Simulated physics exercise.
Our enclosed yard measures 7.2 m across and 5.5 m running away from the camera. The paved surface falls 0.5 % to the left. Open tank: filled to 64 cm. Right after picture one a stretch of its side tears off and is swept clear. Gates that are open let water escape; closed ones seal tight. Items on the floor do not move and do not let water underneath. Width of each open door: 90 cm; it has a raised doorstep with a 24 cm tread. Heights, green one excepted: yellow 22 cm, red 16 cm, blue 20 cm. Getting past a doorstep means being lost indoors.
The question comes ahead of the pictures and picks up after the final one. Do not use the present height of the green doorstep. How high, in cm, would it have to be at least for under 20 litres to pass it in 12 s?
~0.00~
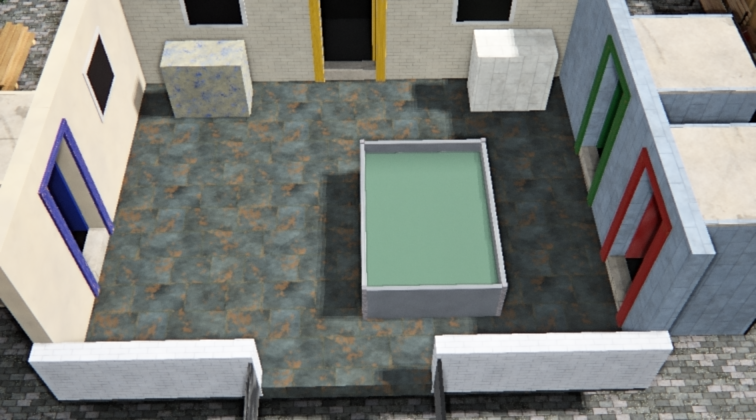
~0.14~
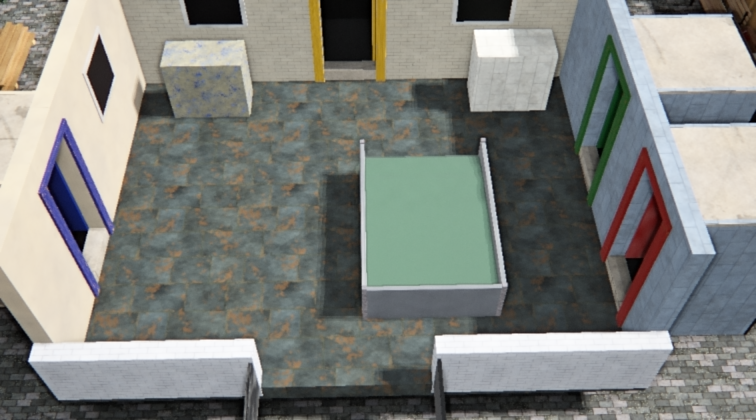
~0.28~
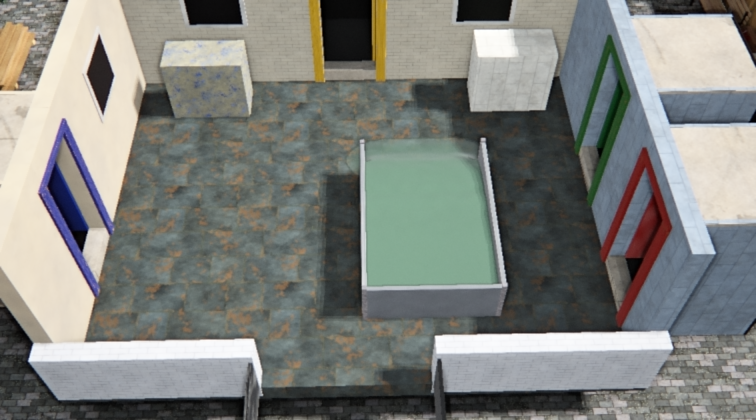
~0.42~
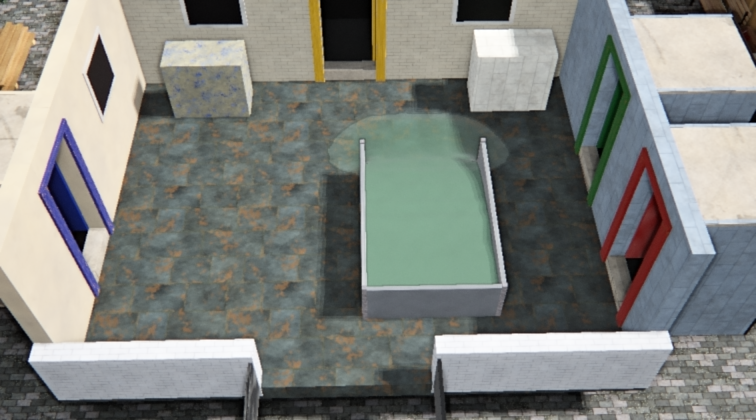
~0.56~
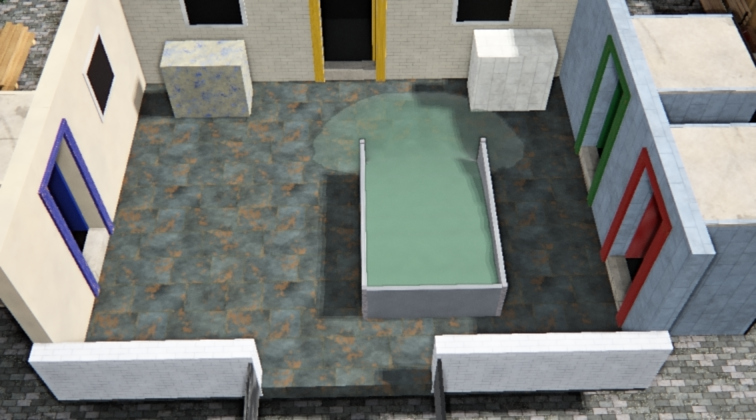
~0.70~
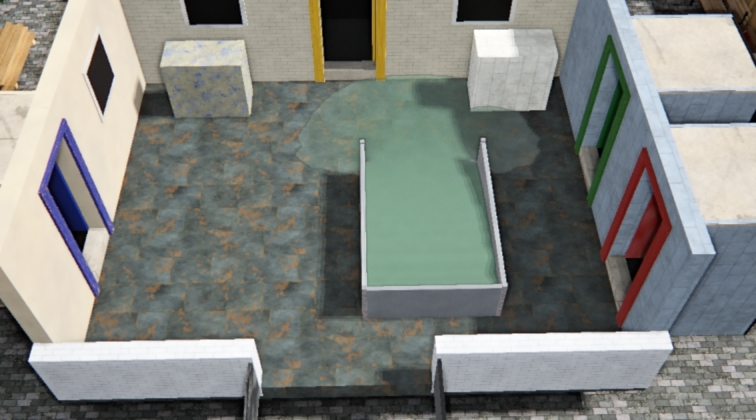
At least about 7 cm.
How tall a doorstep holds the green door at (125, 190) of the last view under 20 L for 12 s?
Minimum: Close to 9.5 cm.
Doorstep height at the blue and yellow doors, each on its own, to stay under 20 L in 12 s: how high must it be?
You'd want some 8.5 cm at blue and some 27 cm at yellow.
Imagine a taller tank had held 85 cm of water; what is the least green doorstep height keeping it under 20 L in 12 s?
A step of about 10.0 cm does it.
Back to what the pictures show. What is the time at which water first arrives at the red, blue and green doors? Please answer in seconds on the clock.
Red 3.2 s, blue 4.0 s, green 2.0 s.
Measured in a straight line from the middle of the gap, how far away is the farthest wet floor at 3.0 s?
5.0 m.
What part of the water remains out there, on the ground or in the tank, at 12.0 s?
About 86 %.
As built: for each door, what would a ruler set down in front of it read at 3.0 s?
Depth (cm): Yellow 27 / red 0 / blue 0 / green 9.
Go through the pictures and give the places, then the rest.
Still water, 64 cm deep, in the open tank at (428, 213); the green door at (599, 131) is dry, in the first picture.
The front is at a hidden place, 0.3 m from the gap on the far side; 0.3 m2 of floor is wet, 64 cm left at the back, in the second picture.
The front is at a hidden place, 0.7 m from the gap on the far side; 1.2 m2 of floor is wet, 64 cm left at the back, in the third picture.
Water pours out on the far side and has run 1.3 m, to (387, 117); about 9 cm deep outside, 64 cm at the back, in the fourth picture.
The gap is on the far side, the front 1.8 m out at (379, 97); the back of the open tank holds 64 cm, in the fifth picture.
The gap is on the far side, the front 2.2 m out at (361, 81); the back of the open tank holds 59 cm; 1.2 m in a straight line remain to the green door at (599, 131), in the sixth picture.
After 1.4 s water covers 25 % of the floor, deepest (42 cm) near (459, 88); it has not reached the green door.
After 3.0 s water covers 40 % of the floor, deepest (37 cm) near (260, 92); 9 cm at the green door, 0 litres in over its 20 cm doorstep.
After 12.0 s water covers 95 % of the floor, deepest (13 cm) near (133, 140); 5 cm at the green door, 0 litres in over its 20 cm doorstep.
At the green door as built, the water arrived by 2.0 s and peaked near 12 cm at 4.0 s.
With a doorstep of 6 cm, 28 litres would have come in within the 12 s; with 8 cm, 12 litres. So under 20 litres takes about 7 cm.
